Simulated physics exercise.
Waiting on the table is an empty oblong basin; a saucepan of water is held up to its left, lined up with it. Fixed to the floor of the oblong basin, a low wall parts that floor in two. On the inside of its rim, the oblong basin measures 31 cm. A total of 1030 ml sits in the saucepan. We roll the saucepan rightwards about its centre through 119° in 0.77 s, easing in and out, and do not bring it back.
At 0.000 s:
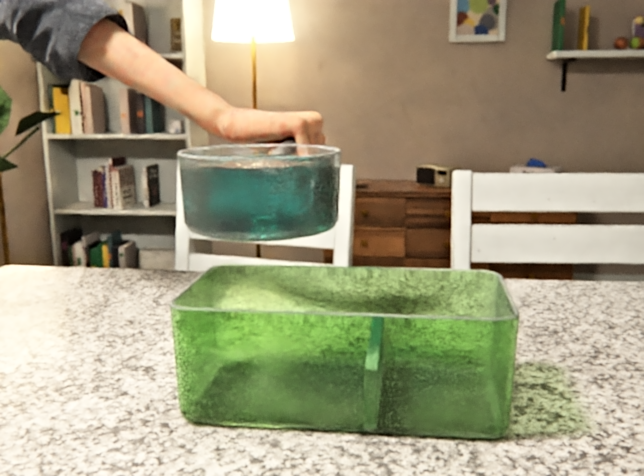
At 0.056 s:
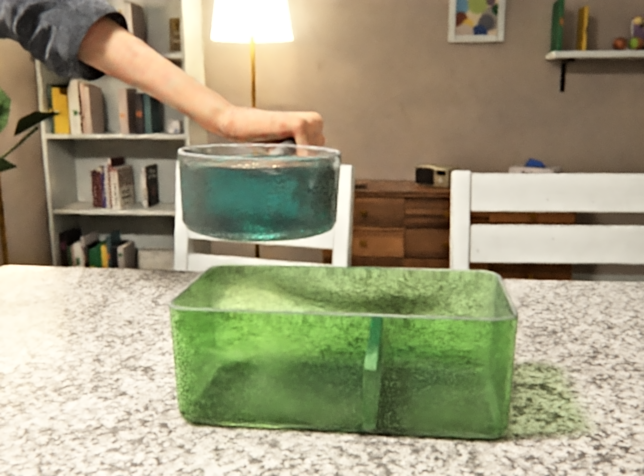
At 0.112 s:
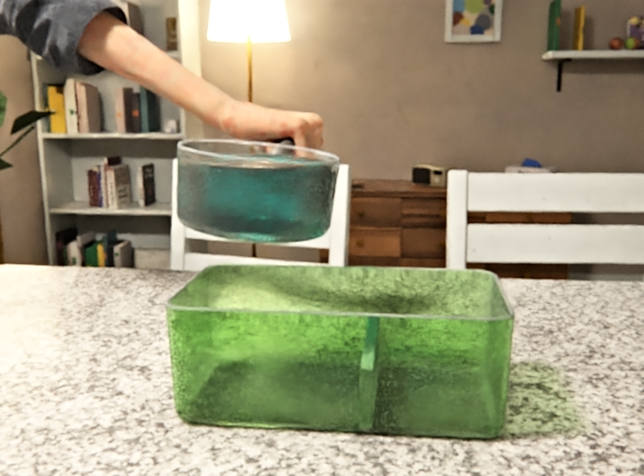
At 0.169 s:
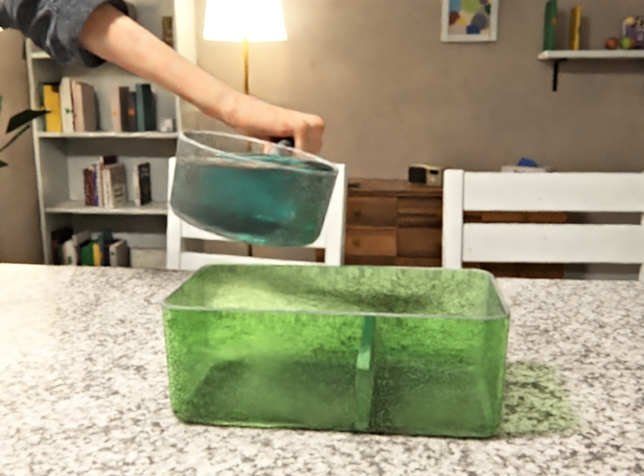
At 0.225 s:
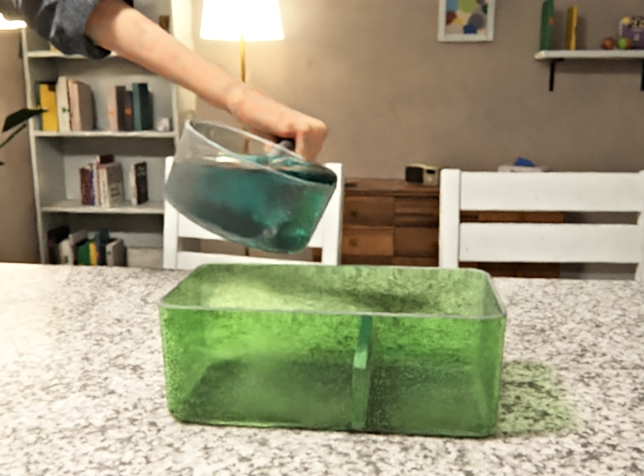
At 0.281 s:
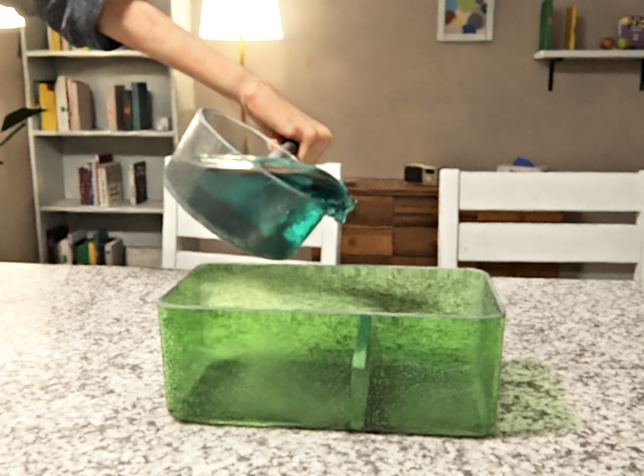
Above a speckled table, a hand tilts a glass container of blue-green water rightwards over a green basin.
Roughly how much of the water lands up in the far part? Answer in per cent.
Around 47 %.
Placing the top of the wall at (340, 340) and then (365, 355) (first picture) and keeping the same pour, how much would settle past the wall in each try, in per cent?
I'd say 75 percent on the first go, 50 percent on the next.
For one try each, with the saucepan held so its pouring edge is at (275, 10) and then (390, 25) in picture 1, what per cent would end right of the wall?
Some 25 and 80 per cent, in that order.
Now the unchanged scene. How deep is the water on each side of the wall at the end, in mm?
Roughly 20 mm on the left side and 26 mm on the right side.
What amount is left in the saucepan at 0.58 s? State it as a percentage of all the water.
Near 16 in a hundred.
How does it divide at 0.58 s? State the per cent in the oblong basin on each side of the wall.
Around 20 on the left and around 46 on the right.
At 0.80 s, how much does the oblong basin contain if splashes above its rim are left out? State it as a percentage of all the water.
Near 94 per cent of the total.
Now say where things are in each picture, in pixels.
It leans 0°; its right rim is at (339, 154); the water meets the walls at (188, 162) and (338, 163); the oblong basin's rim runs from (193, 285) to (508, 295); the wall's top is at (375, 342), in the first frame.
It leans 2°; its right rim is at (339, 156); the water meets the walls at (188, 161) and (337, 164), in the second frame.
It leans 6°; its right rim is at (338, 162); the water meets the walls at (186, 159) and (336, 166), in the third frame.
It leans 14°; its right rim is at (337, 173); the water meets the walls at (185, 158) and (336, 168), in the fourth frame.
It leans 23°; its right rim is at (335, 187); the water meets the walls at (181, 159) and (334, 177); 2 per cent is over the edge, in the fifth frame.
It leans 35°; its right rim is at (332, 203); the water meets the walls at (176, 159) and (318, 184); 8 per cent is over the edge, in the sixth frame.
After 0.58 s the tilt is 102° and 16 per cent is still to pour, 19 is left of the wall and 46 right of it.
After 0.80 s the tilt is 119° and 2 per cent is still to pour, 48 is left of the wall and 46 right of it.
After 1.02 s the tilt is 119° and 0 per cent is still to pour, 52 is left of the wall and 47 right of it.
After 1.27 s the tilt is 119° and 0 per cent is still to pour, 52 is left of the wall and 47 right of it.
In the end 52 per cent lies left of the wall, 47 right of it and 1 outside.
